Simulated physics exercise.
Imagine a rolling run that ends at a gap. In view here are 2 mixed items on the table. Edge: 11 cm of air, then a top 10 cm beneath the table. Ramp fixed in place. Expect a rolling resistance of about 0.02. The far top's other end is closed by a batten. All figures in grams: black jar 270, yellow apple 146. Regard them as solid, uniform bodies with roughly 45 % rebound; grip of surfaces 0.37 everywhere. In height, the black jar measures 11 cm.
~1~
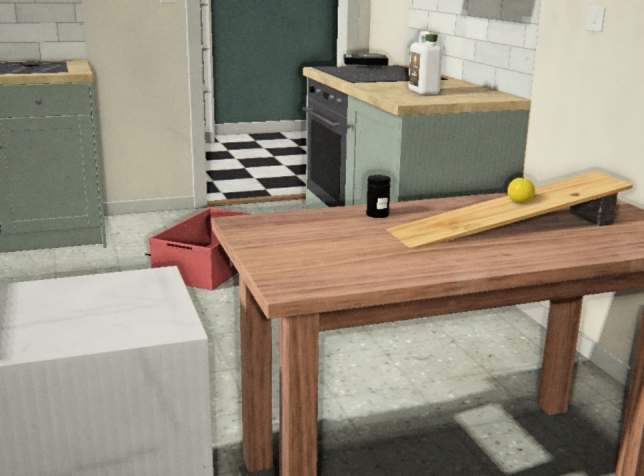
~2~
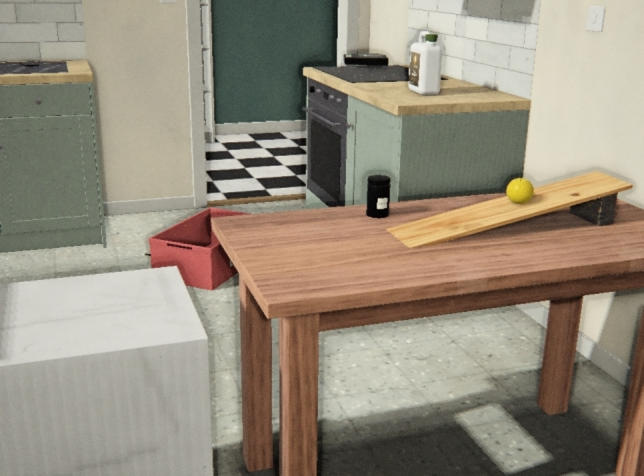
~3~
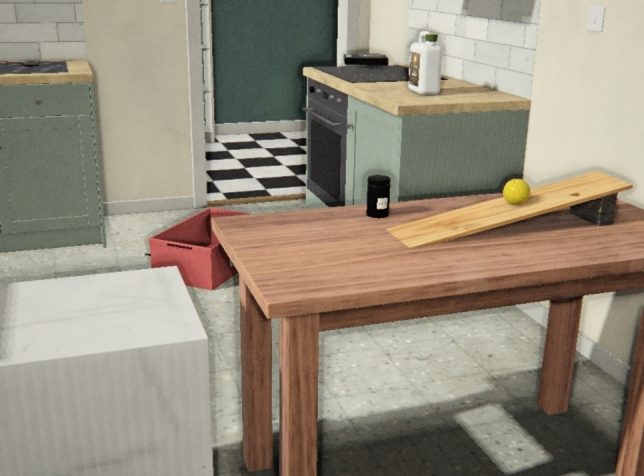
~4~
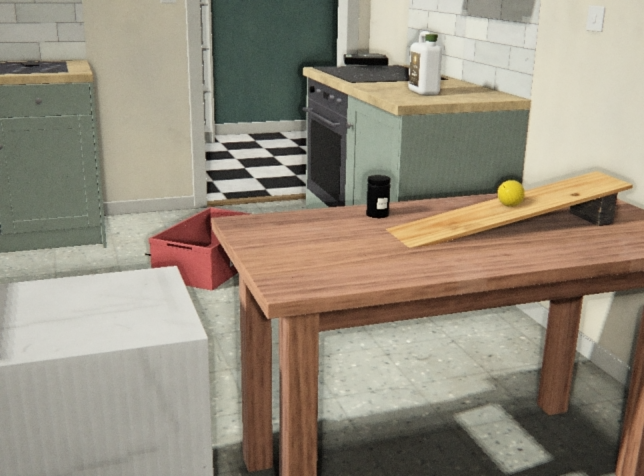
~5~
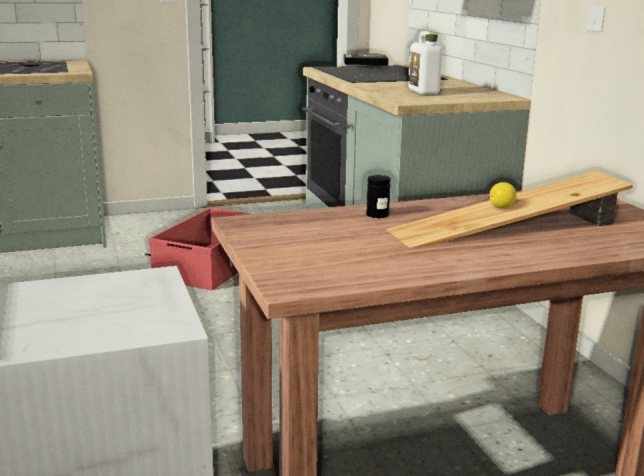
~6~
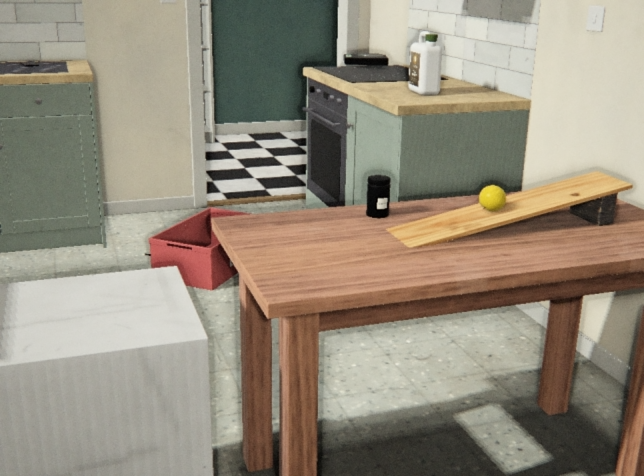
A yellow apple, small and round, rolls slowly a short way down a sloping wooden plank toward the left, gaining a little speed. The plank rests on a dark block at the right of a brown wooden table, with a black jar standing to its left. Around them, a fixed, slightly raised view shows a kitchen with green cabinets, a red box on the floor and a white block at lower left.
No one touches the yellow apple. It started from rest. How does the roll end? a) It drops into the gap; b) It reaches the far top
Answer: B.
Then, 0.40 s after the last picture, 43 cm of run left; yellow apple near (402, 223).
Then, 0.90 s after the last picture, 1 cm of run left; yellow apple near (240, 240).
Then, 1.30 s after the last picture, 30 cm past the table's edge; yellow apple near (108, 293).
By the end, 52 cm past the table's edge; black jar in place, give or take 8 cm.
